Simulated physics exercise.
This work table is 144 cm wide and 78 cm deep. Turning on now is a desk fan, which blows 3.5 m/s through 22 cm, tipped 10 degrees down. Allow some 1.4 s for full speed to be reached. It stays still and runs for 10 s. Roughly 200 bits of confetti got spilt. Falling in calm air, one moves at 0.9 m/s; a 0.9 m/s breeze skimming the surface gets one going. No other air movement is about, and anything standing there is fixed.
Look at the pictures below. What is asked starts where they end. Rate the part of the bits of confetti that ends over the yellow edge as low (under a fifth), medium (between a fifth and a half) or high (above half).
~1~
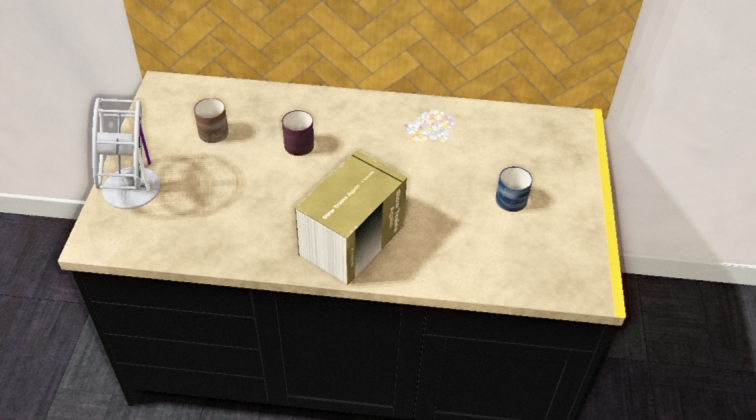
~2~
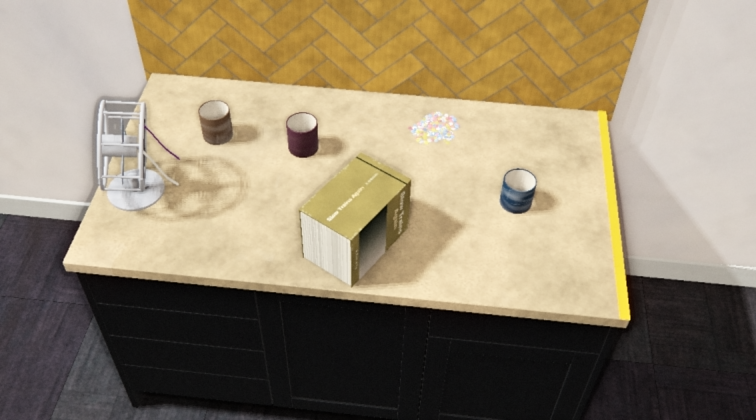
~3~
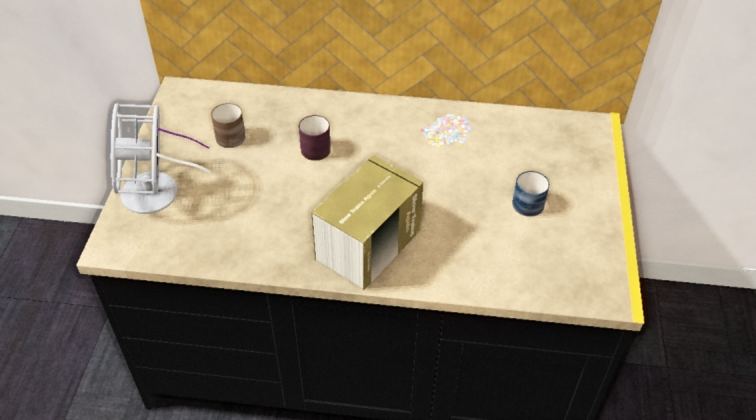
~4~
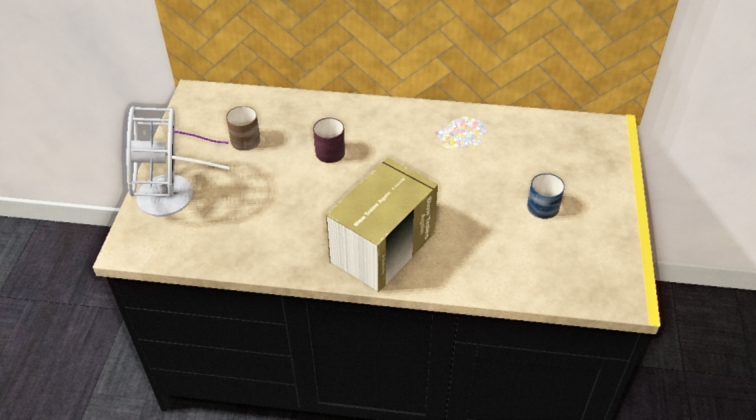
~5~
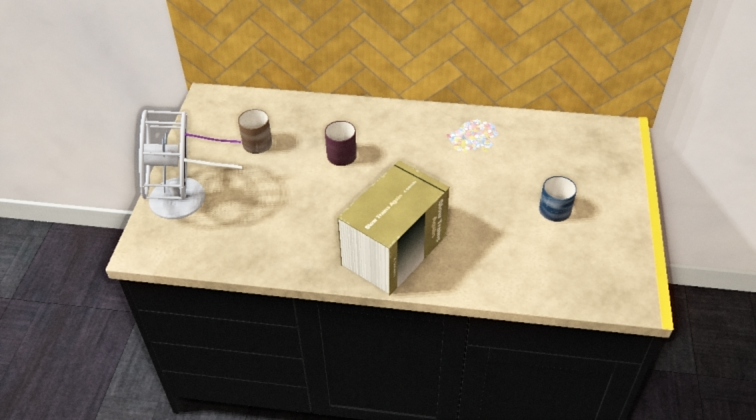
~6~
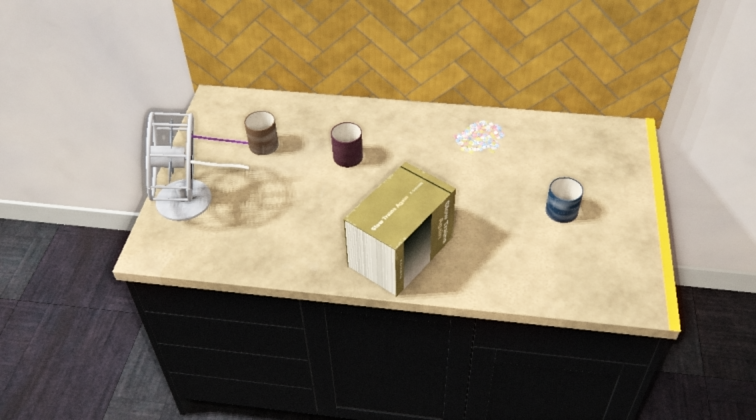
High.
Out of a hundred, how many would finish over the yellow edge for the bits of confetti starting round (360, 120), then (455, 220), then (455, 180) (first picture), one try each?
100, 0 and 60 in a hundred, respectively.
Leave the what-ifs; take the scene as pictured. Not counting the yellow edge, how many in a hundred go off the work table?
The share is about 0 %.
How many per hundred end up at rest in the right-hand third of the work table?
0 %.
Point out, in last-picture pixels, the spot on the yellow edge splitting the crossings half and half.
The halfway point of the crossings is around (658, 148) in the last picture.
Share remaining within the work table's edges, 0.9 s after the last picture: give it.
I reckon some 80 %.
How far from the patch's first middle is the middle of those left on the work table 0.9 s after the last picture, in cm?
It comes to near 25 cm.
Then, 0.9 s after the last picture, 96 % are on the move or not yet settled, 22 % are over the yellow edge; the middle of those still in play is near (565, 138).
Then, 2.1 s after the last picture, 4 % are on the move or not yet settled, 100 % are over the yellow edge.
Then, 4.4 s after the last picture, 0 % are on the move or not yet settled, 100 % are over the yellow edge.
Then, 8.9 s after the last picture, at the end, 100 % are over the yellow edge.
